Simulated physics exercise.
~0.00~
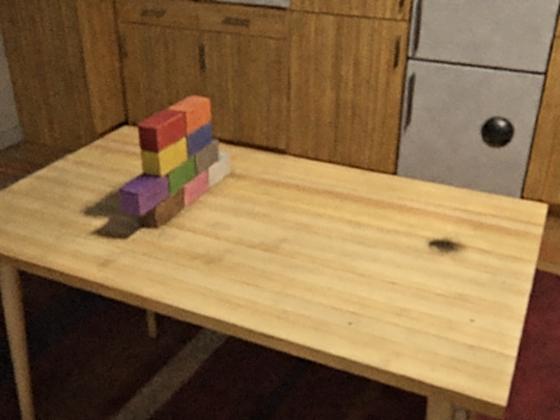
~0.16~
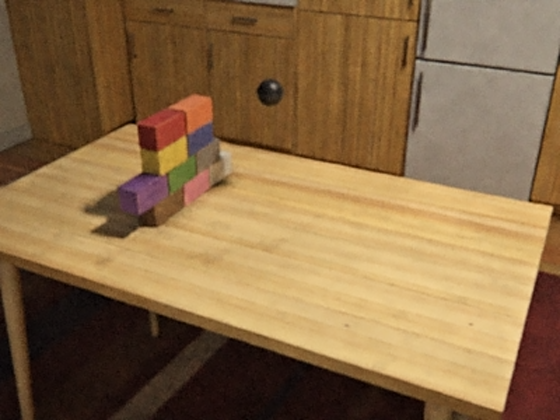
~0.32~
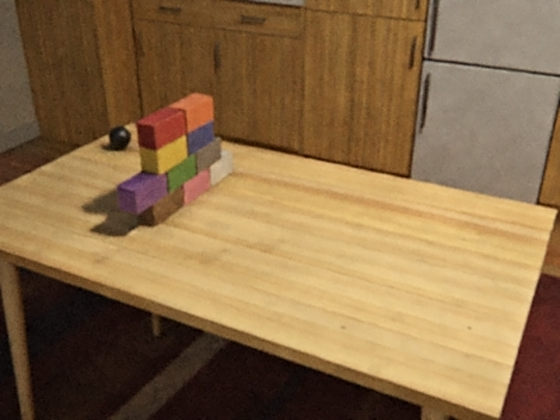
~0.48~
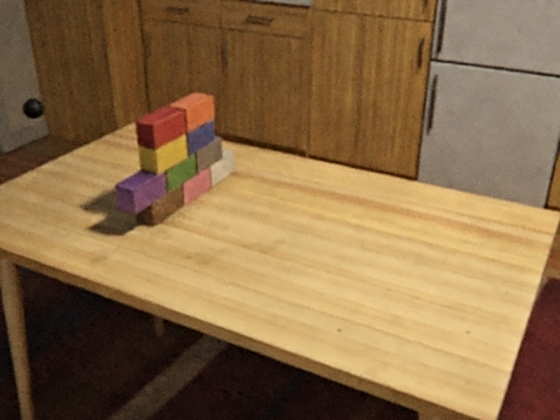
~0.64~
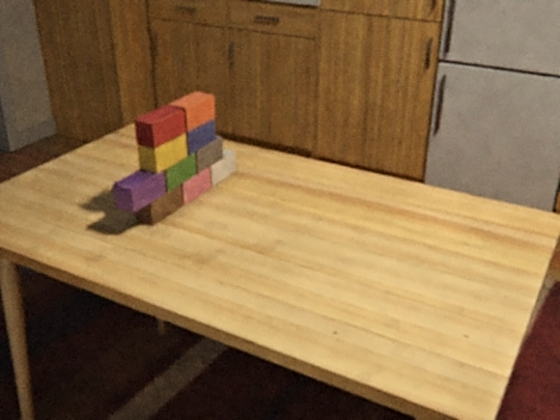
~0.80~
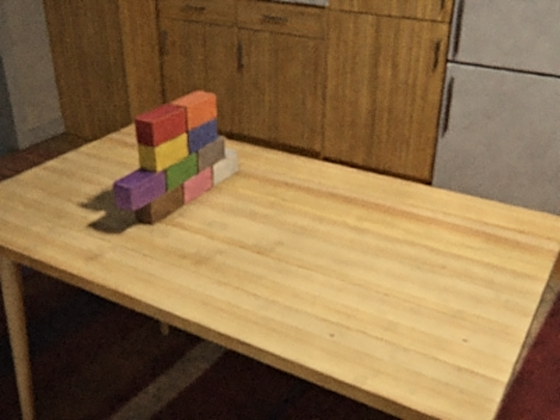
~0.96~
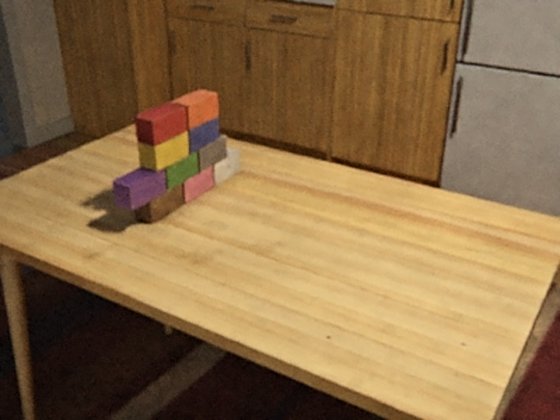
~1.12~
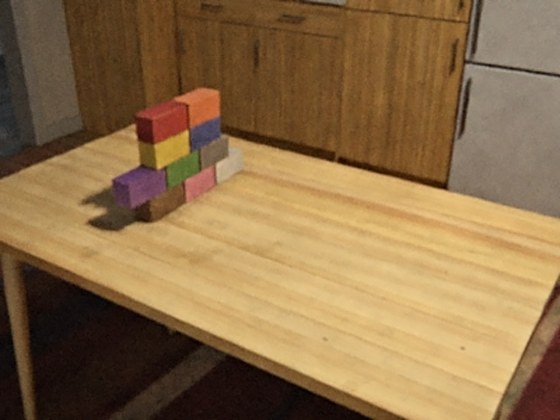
At first, a small stack of colored blocks stands near the left side of a wooden table, while a black ball hangs in the air at the right, in front of a pale fridge, casting a dark shadow on the tabletop. The ball flies left past the wooden cabinets. It then passes behind the stack, appearing beyond it on the left without disturbing a single block. Next it sails farther left, toward the edge of the view, and disappears. The view drifts slightly sideways, and the blocks, the white one included, remain stacked just as they were.
